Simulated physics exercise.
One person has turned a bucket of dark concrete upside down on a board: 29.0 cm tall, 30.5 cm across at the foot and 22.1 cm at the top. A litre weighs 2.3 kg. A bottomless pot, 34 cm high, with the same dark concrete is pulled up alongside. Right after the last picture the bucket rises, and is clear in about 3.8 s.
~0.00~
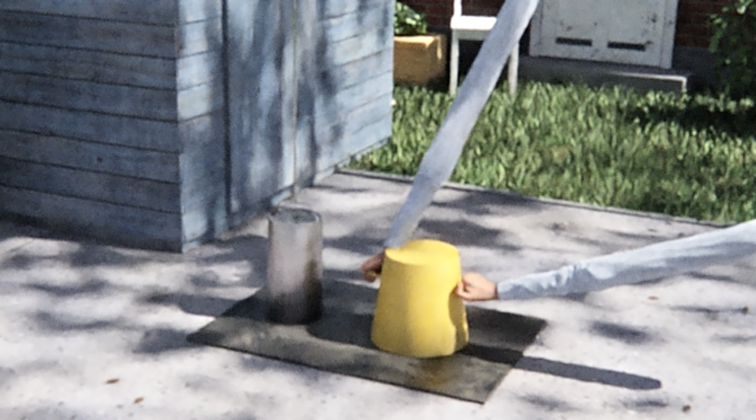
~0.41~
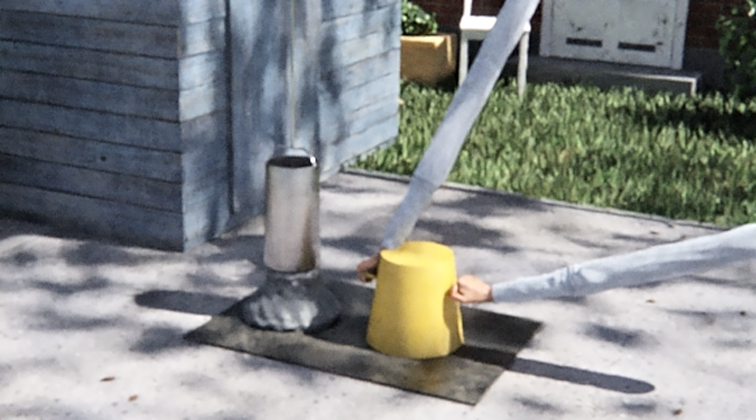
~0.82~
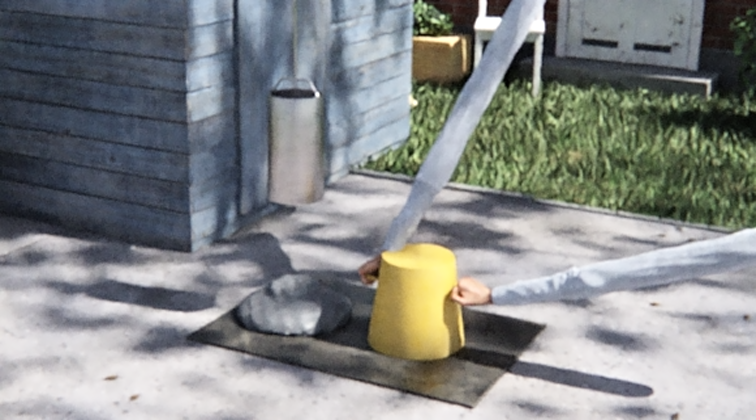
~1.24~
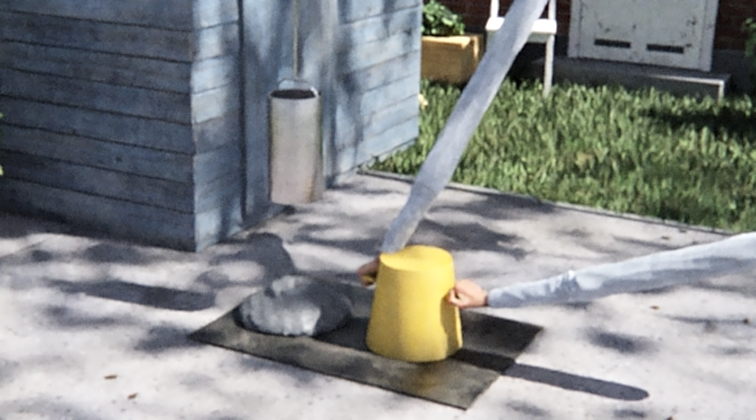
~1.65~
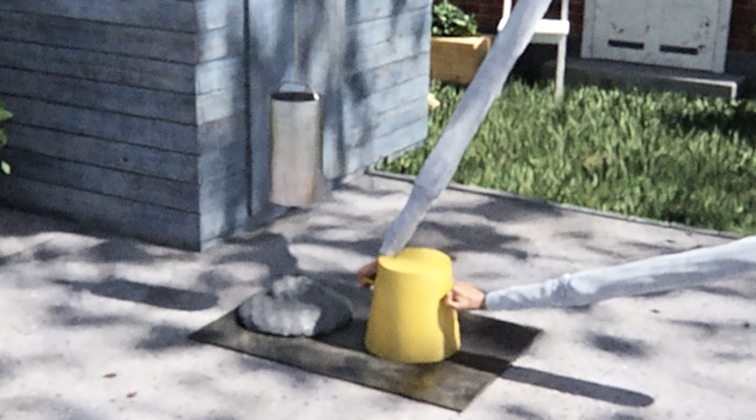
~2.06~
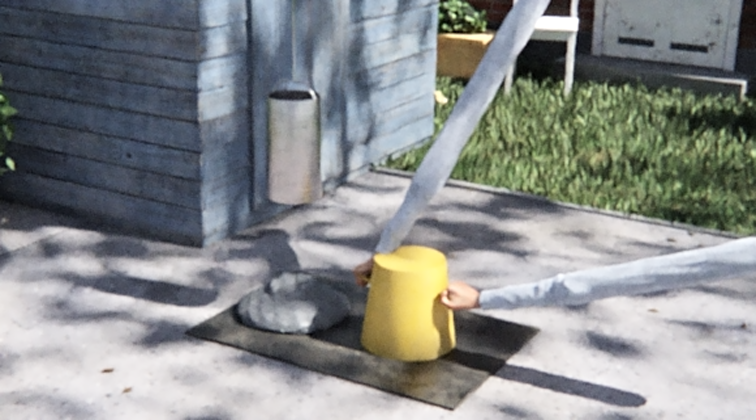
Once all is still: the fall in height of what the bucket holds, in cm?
Expect roughly 12 cm.
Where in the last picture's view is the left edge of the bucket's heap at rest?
Near (338, 342).
After 3.0 s, the bucket is up 6.7 cm; the dark concrete has come down 6.3 cm to 23 cm and is 39 cm wide.
After 4.0 s, the bucket is up 19 cm; the dark concrete has come down 11 cm to 18 cm and is 46 cm wide.
After 4.9 s, the bucket is up 29 cm; the dark concrete has come down 12 cm to 17 cm and is 46 cm wide.
After 6.1 s, the bucket is clear; the dark concrete has come down 12 cm to 17 cm and is 46 cm wide.
After 6.6 s, at rest, the bucket is clear; the dark concrete has come down 12 cm to 17 cm and is 46 cm wide.
